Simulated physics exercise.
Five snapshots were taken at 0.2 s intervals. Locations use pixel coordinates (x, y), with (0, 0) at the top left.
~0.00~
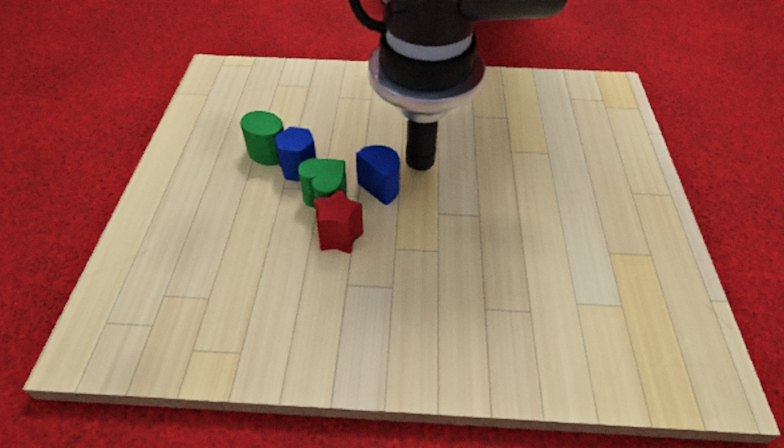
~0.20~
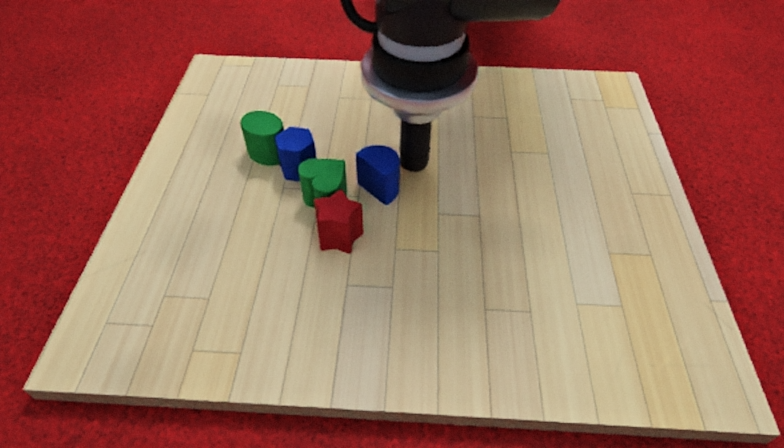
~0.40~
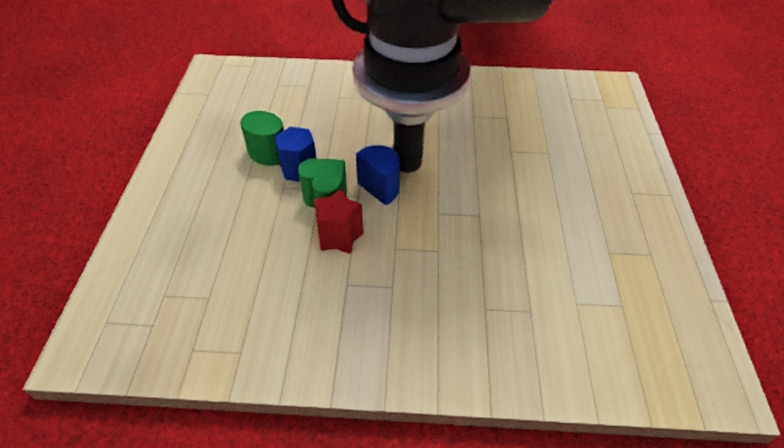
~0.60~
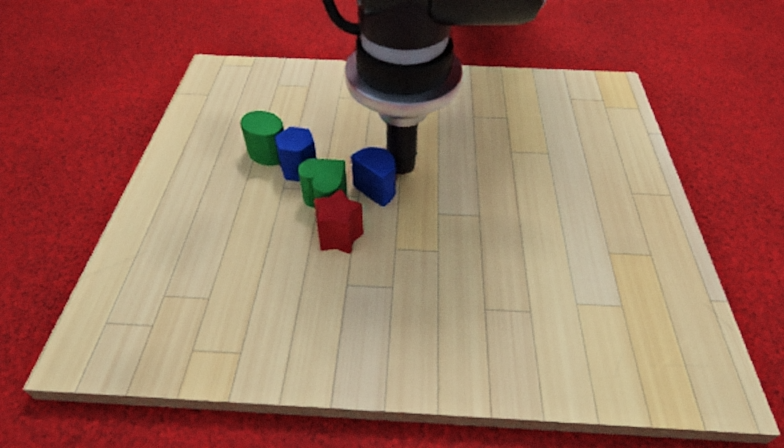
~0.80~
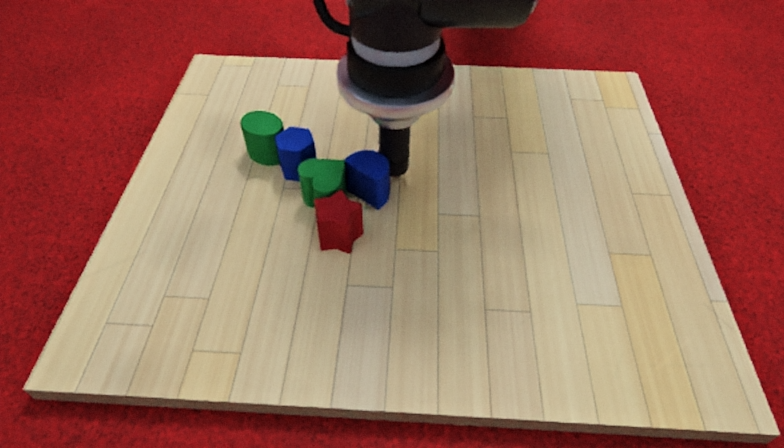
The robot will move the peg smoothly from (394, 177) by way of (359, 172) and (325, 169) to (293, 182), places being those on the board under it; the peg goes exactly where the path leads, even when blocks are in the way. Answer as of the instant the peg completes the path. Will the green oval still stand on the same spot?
No, it doesn't check out.
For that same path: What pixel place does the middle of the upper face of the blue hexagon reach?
It should be at about (255, 146).
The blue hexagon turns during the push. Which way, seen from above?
Clockwise rotation.
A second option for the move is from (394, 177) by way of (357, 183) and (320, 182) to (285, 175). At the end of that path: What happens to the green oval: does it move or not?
It will end up elsewhere.
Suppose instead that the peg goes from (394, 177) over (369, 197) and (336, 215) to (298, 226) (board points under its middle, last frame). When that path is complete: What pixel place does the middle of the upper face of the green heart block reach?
Its top middle will sit at (235, 177).
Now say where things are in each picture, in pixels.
The first frame shows peg's lower end (420, 162); green oval (261, 122); blue hexagon (294, 138); green heart block (323, 172); blue D-shaped block (380, 157).
The second frame shows peg (414, 163); blocks still.
The third frame shows peg (408, 164); blocks still.
The fourth frame shows peg (401, 165); blue D-shaped block (376, 159).
The fifth frame shows peg (394, 168); green oval (261, 122); blue hexagon (294, 138); green heart block (323, 172); blue D-shaped block (370, 162).
What follows on the original path. One third of the way, peg (358, 163); green heart block (318, 174); blue D-shaped block (361, 167), turned 15° clockwise.
Two thirds of the way, peg (322, 160); green oval (258, 121); blue hexagon (285, 139); green heart block (318, 174); blue D-shaped block (361, 167), turned 15° clockwise.
At the end, peg (292, 173); green oval (252, 119), turned 20° clockwise; blue hexagon (255, 146), turned 40° clockwise; green heart block (318, 174); blue D-shaped block (361, 167), turned 15° clockwise.
